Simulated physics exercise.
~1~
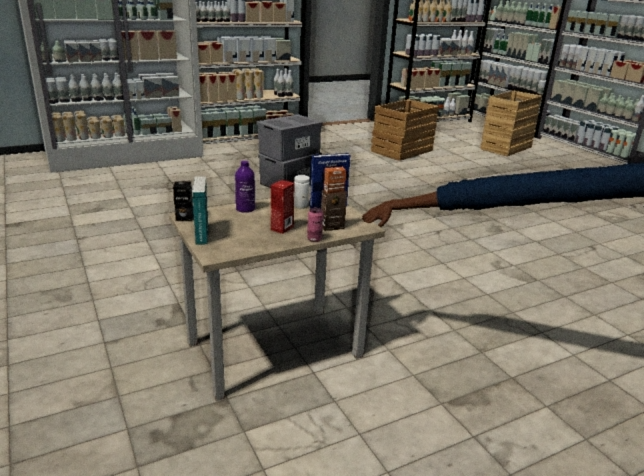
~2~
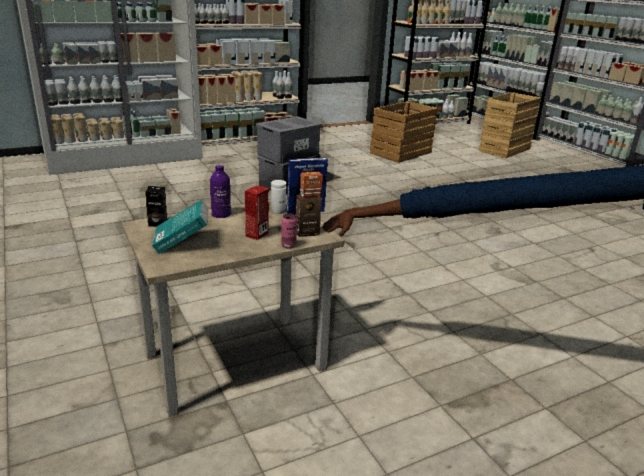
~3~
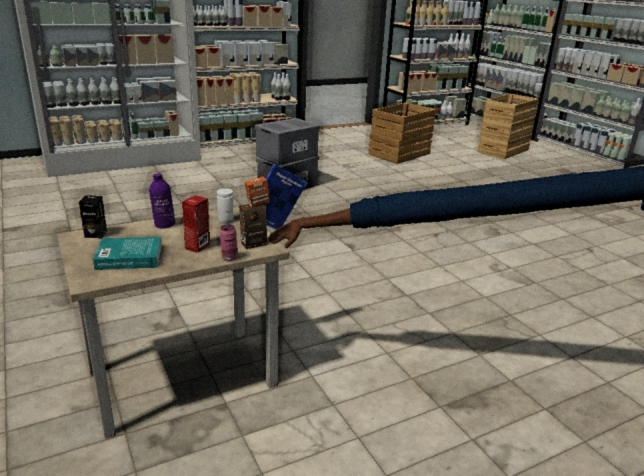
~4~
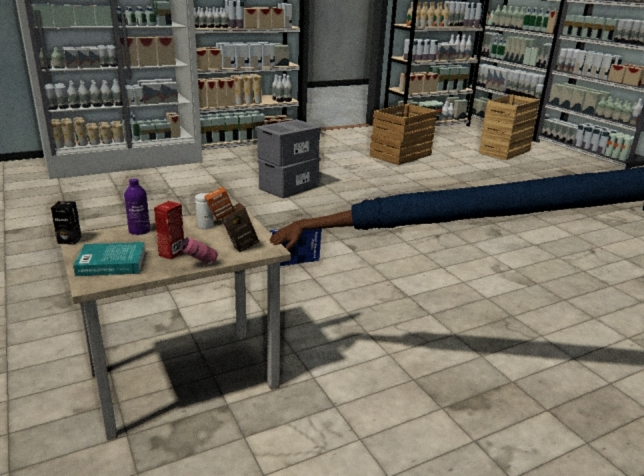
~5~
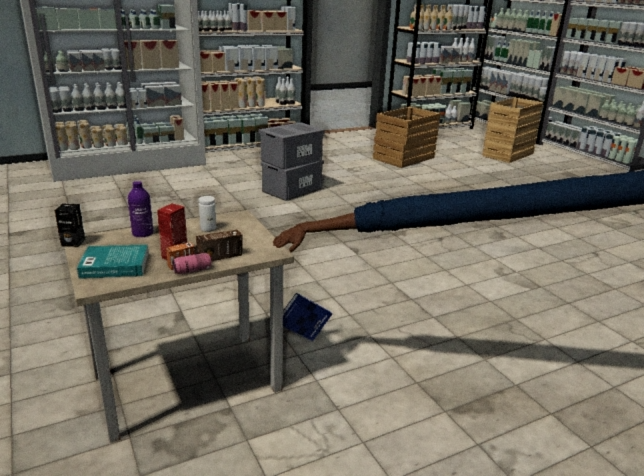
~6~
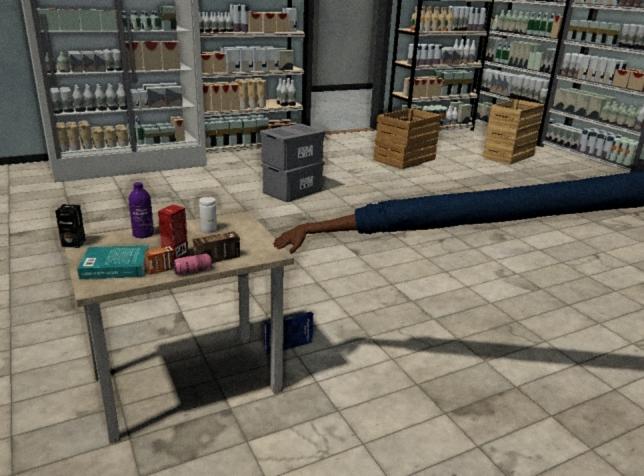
In a shop lined with stocked shelves, an outstretched arm stays at the edge of a small table as it slides left; a turquoise book topples, a blue book falls to the floor, and an orange carton, brown packet and pink can end up lying on the tabletop.
